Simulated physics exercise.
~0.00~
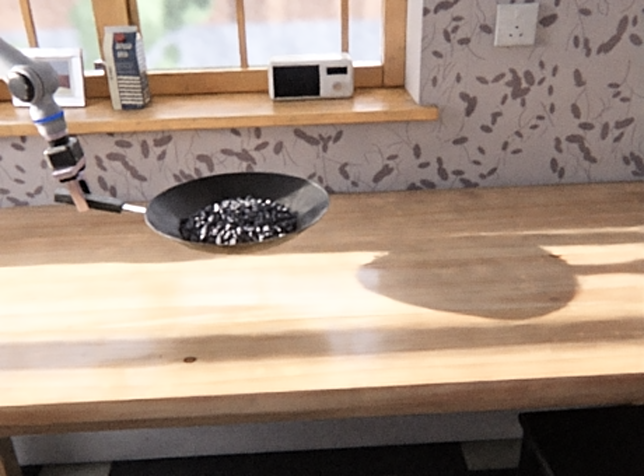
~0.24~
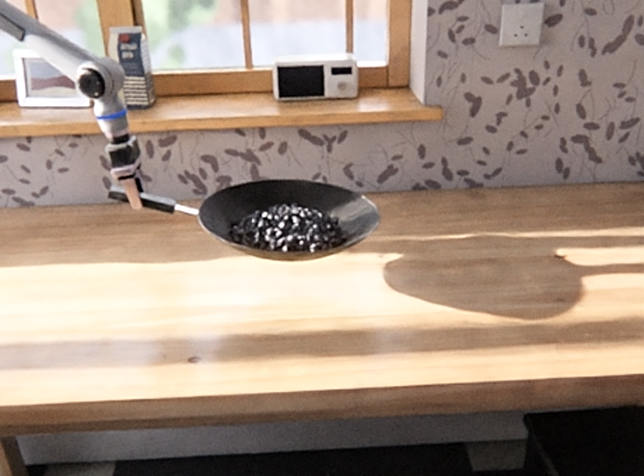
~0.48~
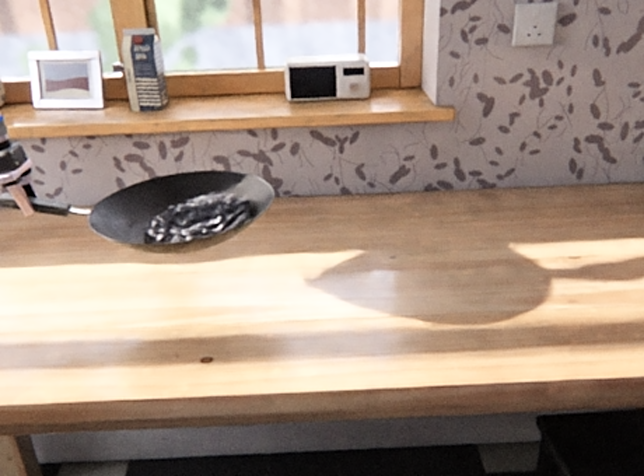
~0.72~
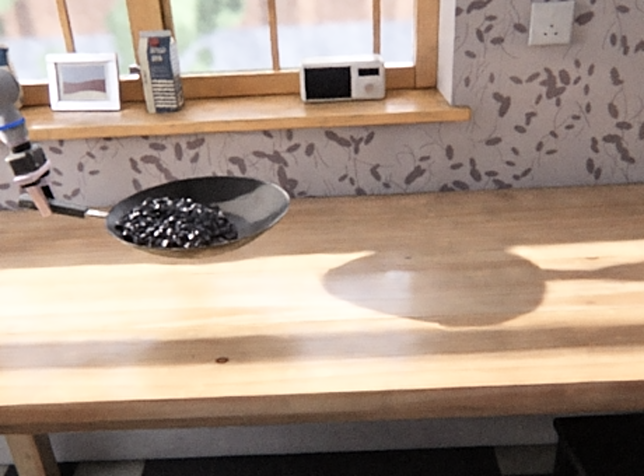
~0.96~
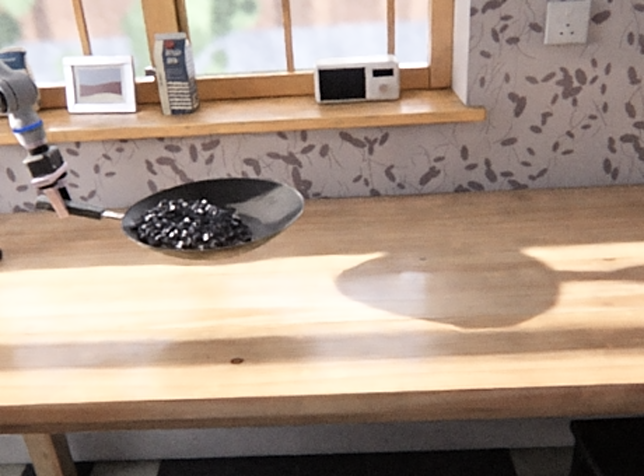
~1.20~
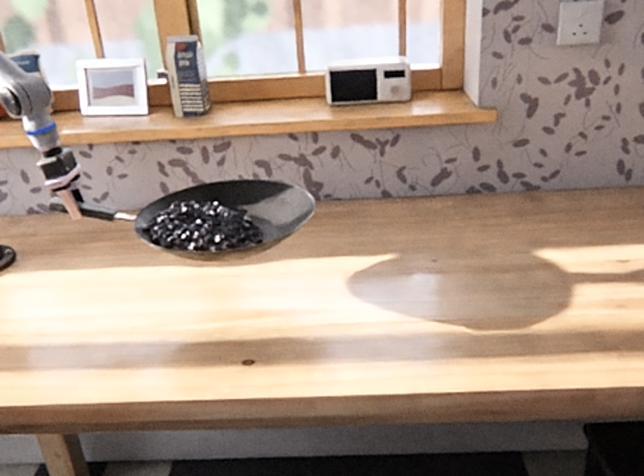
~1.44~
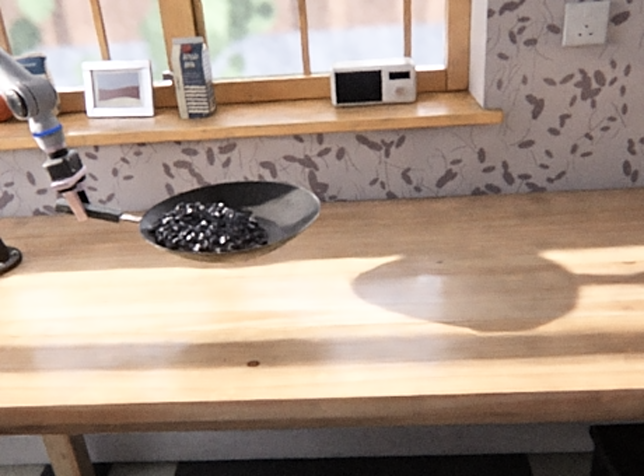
A robot arm swings a wok of dark pebbles right, then left, and holds steady.
